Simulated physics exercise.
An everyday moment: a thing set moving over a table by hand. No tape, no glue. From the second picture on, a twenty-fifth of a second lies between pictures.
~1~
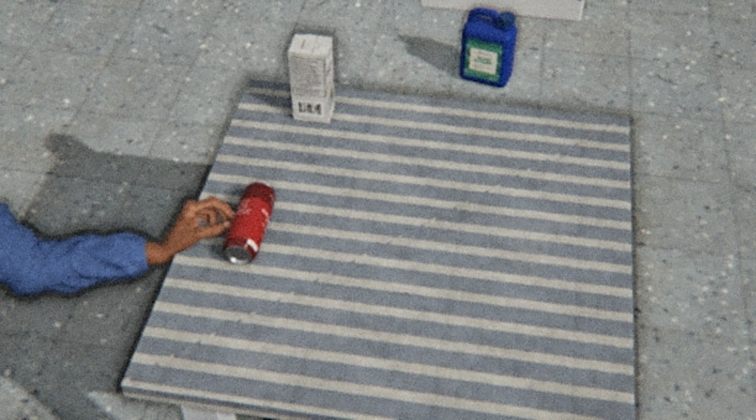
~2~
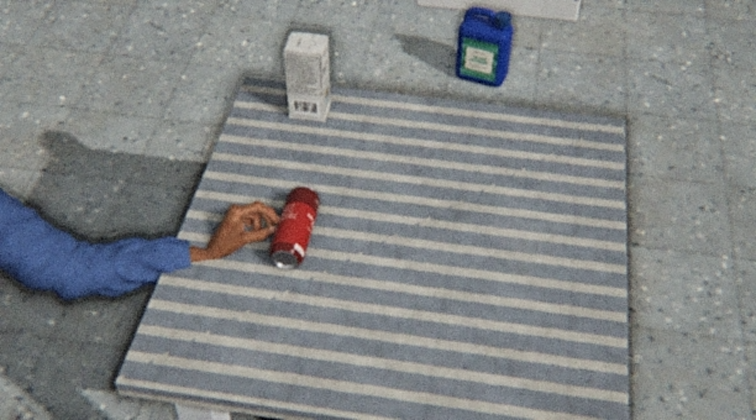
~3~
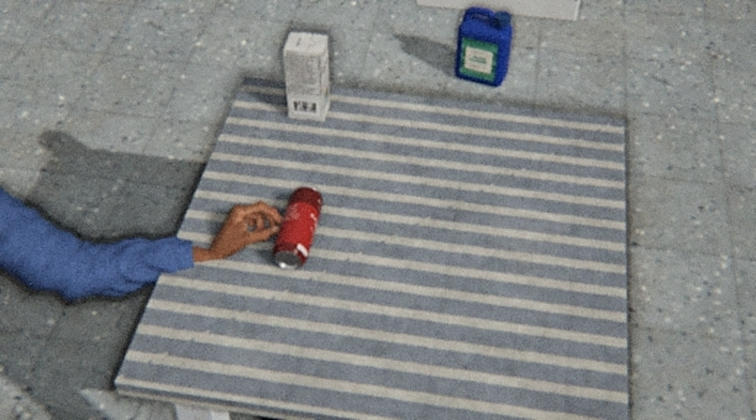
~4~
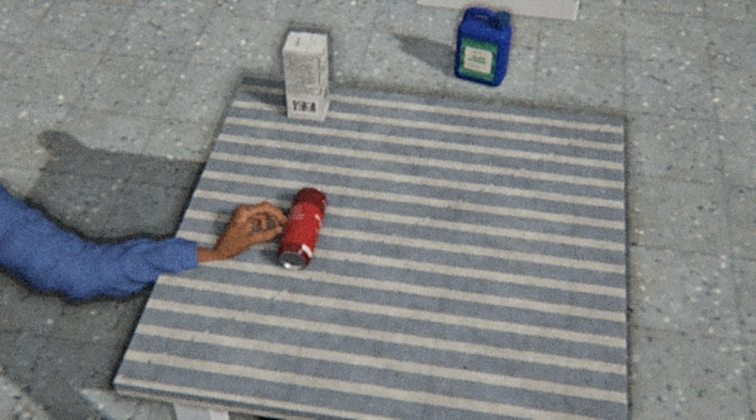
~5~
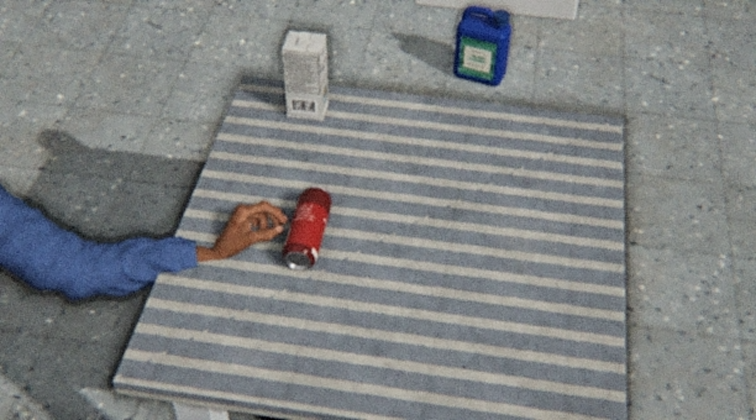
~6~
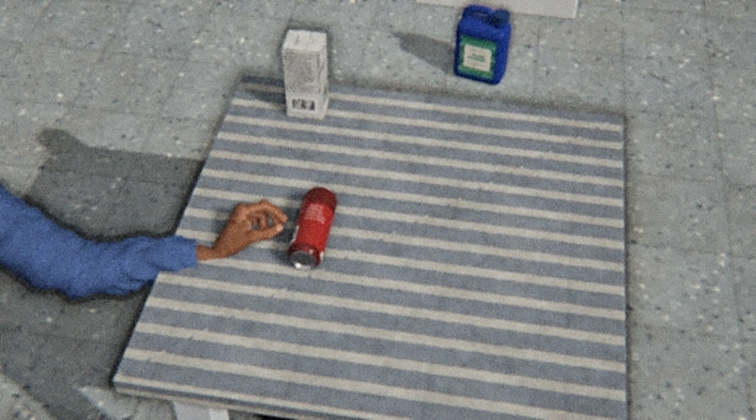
A red can rolls right across a striped table, pushed by a hand that then stays back.
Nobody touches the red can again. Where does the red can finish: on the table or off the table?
The red can remains on top.
Then, 0.10 s on from there, red can shifted about its own width near (326, 229).
Then, 0.30 s on from there, red can shifted about its own width near (347, 232).
Then, 0.50 s on from there, red can shifted well along near (364, 234).
Then, 0.80 s on from there, red can shifted well along near (377, 235).
In the end, moved from the start, red can. At the end, from the last picture's camera, red can near (379, 236).
